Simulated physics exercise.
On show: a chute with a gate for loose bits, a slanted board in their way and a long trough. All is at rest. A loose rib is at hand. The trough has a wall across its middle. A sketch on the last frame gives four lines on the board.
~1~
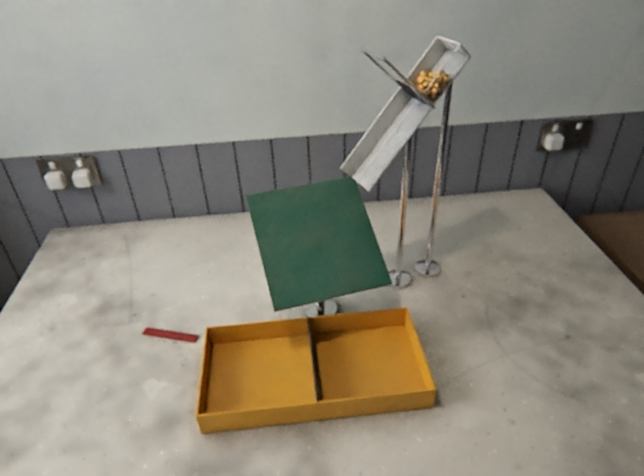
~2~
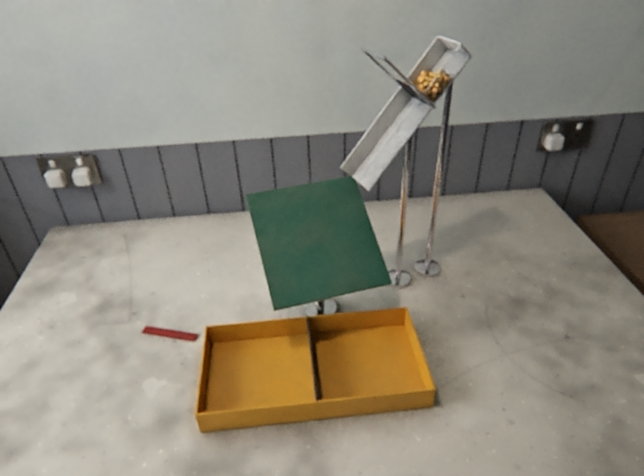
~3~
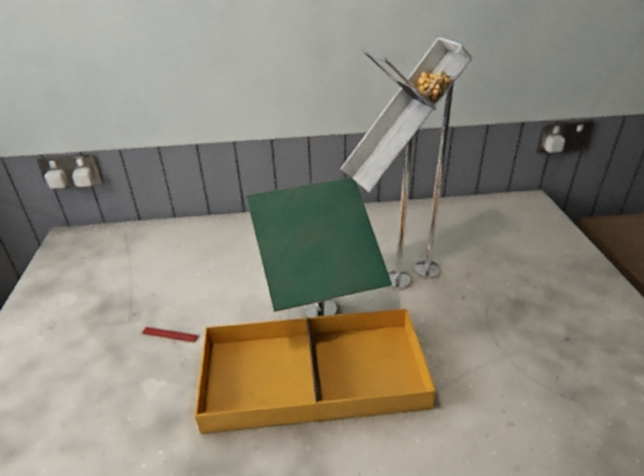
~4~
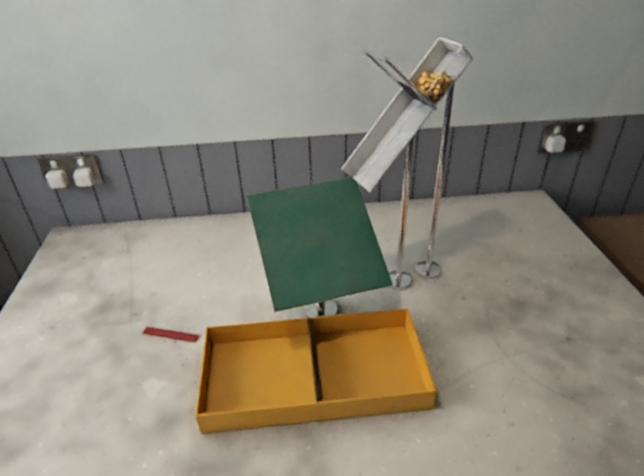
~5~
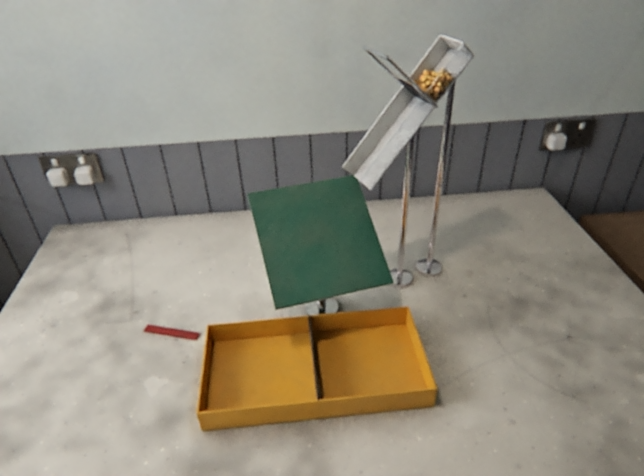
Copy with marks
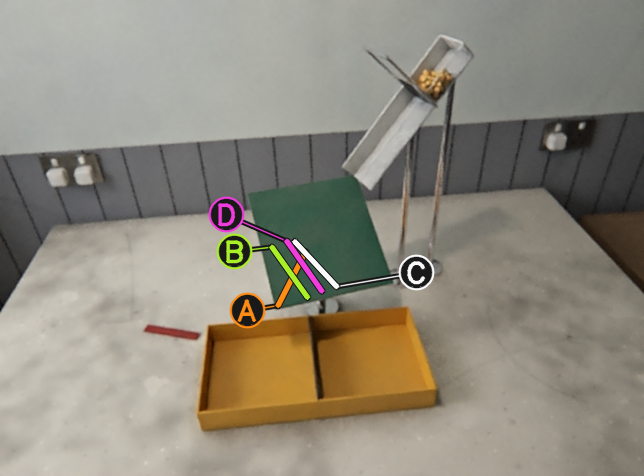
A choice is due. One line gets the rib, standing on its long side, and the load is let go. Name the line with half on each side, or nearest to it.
The best line is A.
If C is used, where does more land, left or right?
Right.
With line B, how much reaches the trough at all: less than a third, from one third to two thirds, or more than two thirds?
Line B gives more than two thirds.
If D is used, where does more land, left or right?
The right half.
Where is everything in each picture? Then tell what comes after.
Load behind the gate (426, 88), dried chickpeas; lip of the chute (360, 184), sloping fairly steeply, in the first picture.
Middle of the board (317, 238), tilted fairly steeply; middle of its low edge (335, 296); of its high edge (301, 184), in the second picture.
Front corners of the trough (196, 415) and (435, 390); front end of its middle wall (317, 403); gate still shut (408, 89), in the third picture.
Middle of the load (428, 90); lip (361, 185), in the fourth picture.
Middle of the load (429, 87); lip (362, 183), in the fifth picture.
On the marked copy, line A from (305, 251) to (278, 305); line B from (272, 247) to (307, 297); line C from (294, 241) to (336, 286); line D from (286, 241) to (321, 290).
For line A, of what is caught, roughly a third in the left half, roughly two thirds in the right.
For line B, of what is caught, just a few in the left half, almost all in the right.
For line C, of what is caught, about a tenth in the left half, almost all in the right.
For line D, of what is caught, about a tenth in the left half, almost all in the right.
